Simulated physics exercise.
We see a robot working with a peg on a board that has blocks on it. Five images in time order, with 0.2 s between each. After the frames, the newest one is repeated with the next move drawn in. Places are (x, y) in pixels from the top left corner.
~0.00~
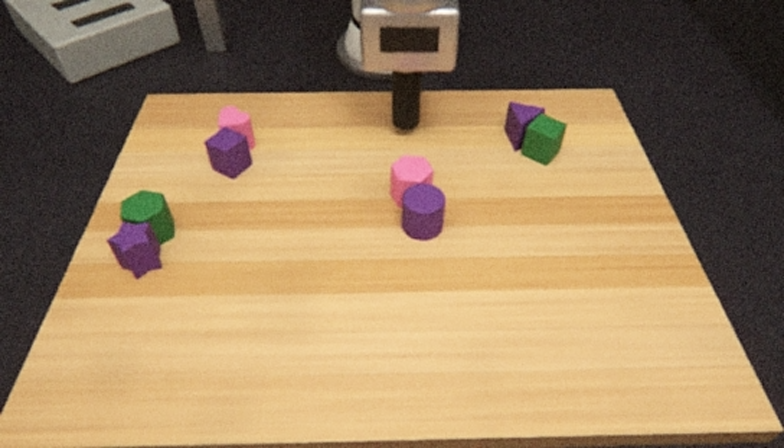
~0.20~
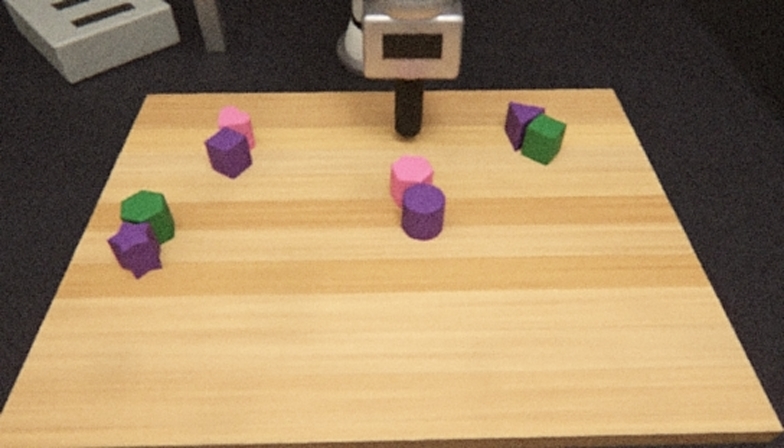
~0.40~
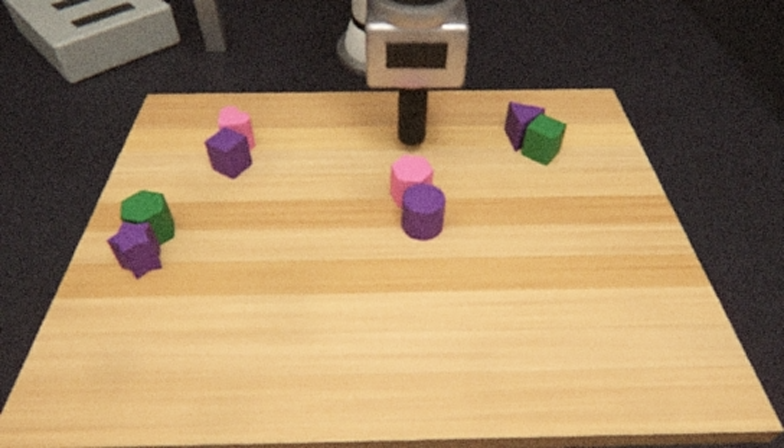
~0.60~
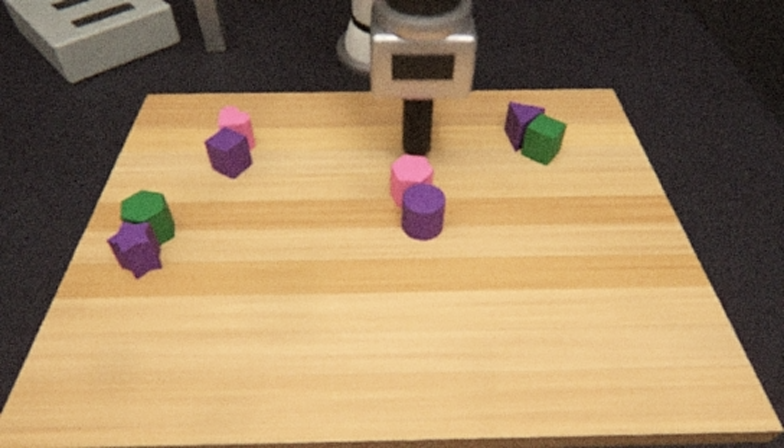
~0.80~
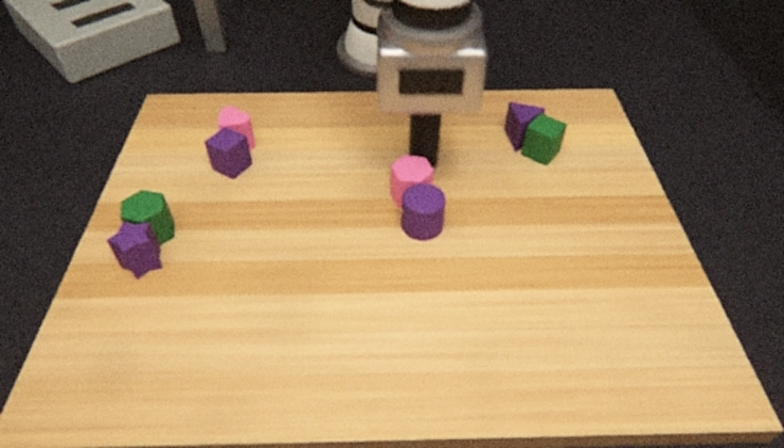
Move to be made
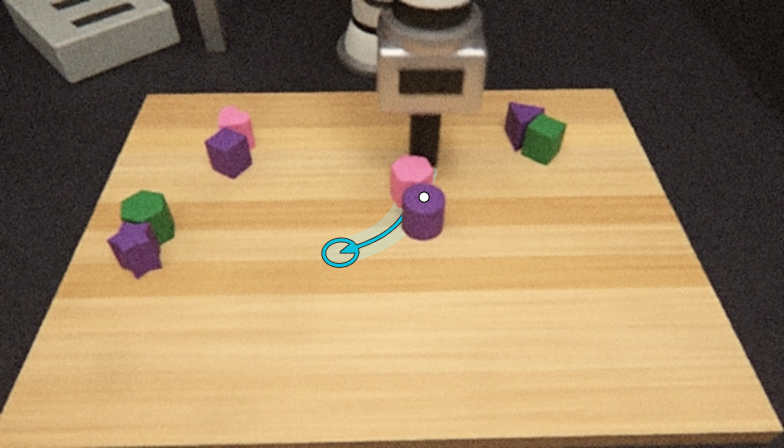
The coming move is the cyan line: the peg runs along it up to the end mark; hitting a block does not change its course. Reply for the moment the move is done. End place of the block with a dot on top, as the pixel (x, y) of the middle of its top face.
If I read the scene right, the answer is (425, 217).
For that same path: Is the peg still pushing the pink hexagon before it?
That would be a yes.
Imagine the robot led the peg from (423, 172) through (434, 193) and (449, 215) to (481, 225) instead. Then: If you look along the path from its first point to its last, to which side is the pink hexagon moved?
Side: Right.
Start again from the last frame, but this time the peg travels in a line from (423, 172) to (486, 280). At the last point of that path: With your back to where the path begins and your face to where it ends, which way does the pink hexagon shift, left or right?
Shifts right.
Drawn move, from (423, 172) over (410, 203) and (386, 233) to (340, 252); the dot is on the purple disc.
The first path, step by step. One third of the way, peg (410, 195); pink hexagon (387, 193), turned 40° clockwise; purple disc (425, 211).
Two thirds of the way, peg (385, 225); pink hexagon (354, 223), turned 55° clockwise; purple disc (425, 217).
At the end, peg (340, 244); pink hexagon (314, 250), turned 20° clockwise; purple disc (425, 217).
